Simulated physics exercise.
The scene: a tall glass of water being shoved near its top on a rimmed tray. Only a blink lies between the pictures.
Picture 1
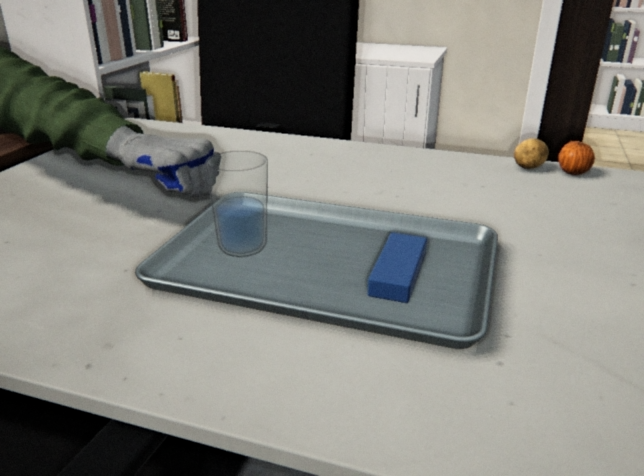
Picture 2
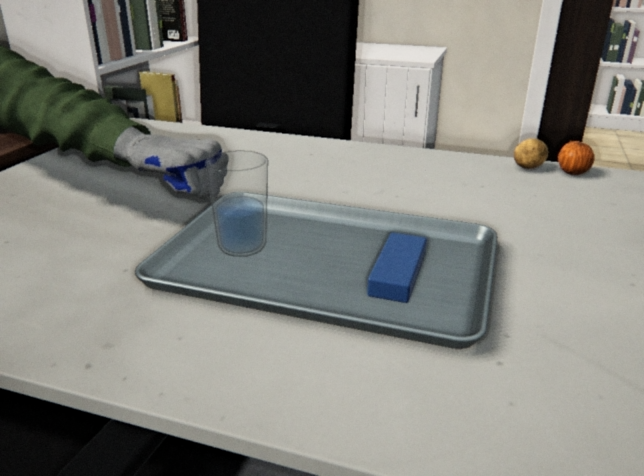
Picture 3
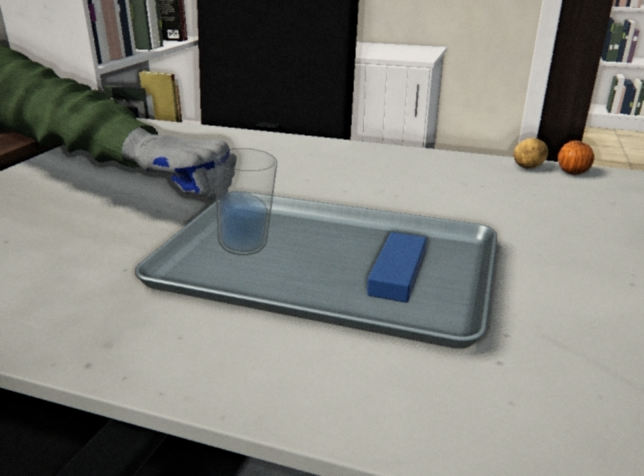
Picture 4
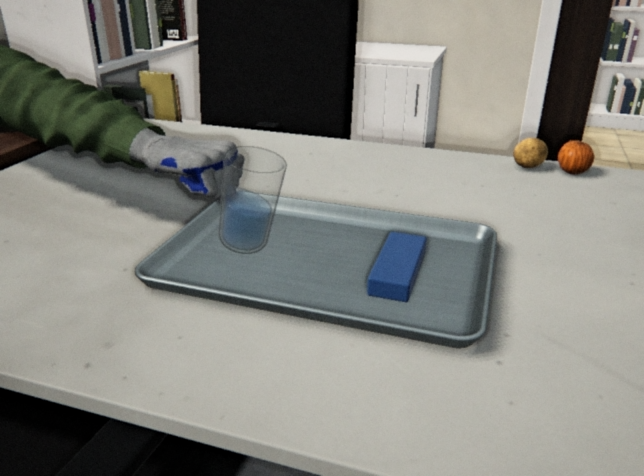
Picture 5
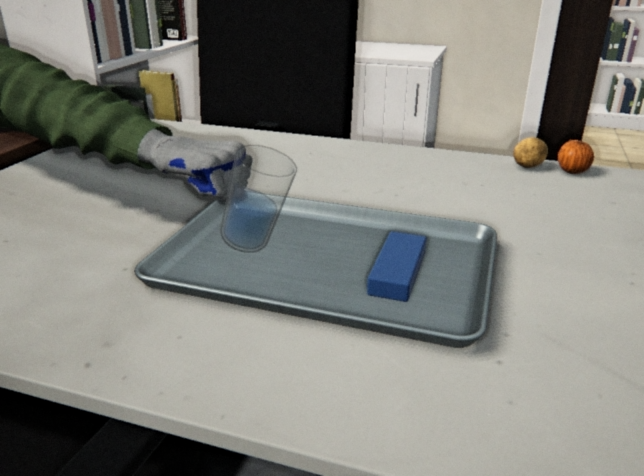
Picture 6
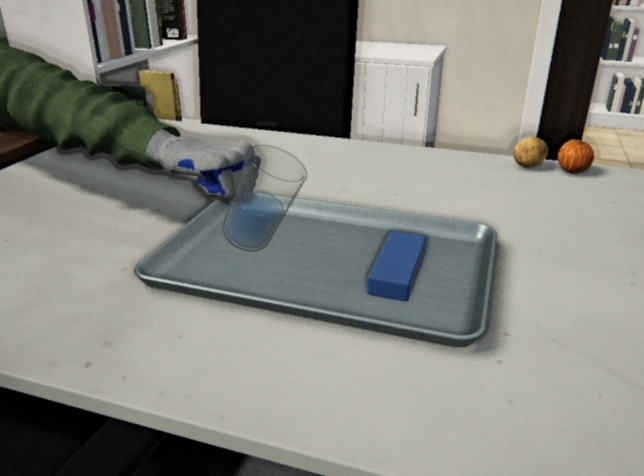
A gloved hand pushes the top of a glass of water, tilting it rightward on a tray.
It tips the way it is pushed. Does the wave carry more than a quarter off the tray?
In the end three quarters and more stay on the tray.
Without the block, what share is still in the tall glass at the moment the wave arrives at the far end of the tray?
Roughly 60 in a hundred.
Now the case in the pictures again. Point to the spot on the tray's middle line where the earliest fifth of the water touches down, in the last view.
At about (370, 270).
A moment on, the tall glass is falling and 100 per cent is in the glass, 0 on the tray and 0 above or beyond its rim.
Next, the tall glass lies on its side and 86 per cent is in the glass, 9 on the tray and 5 above or beyond its rim.
Then the tall glass lies on its side and 42 per cent is in the glass, 45 on the tray and 12 above or beyond its rim.
Later the tall glass lies on its side and 22 per cent is in the glass, 69 on the tray and 9 above or beyond its rim.
At rest 92 per cent is held by tray and glass, 8 is off the tray.
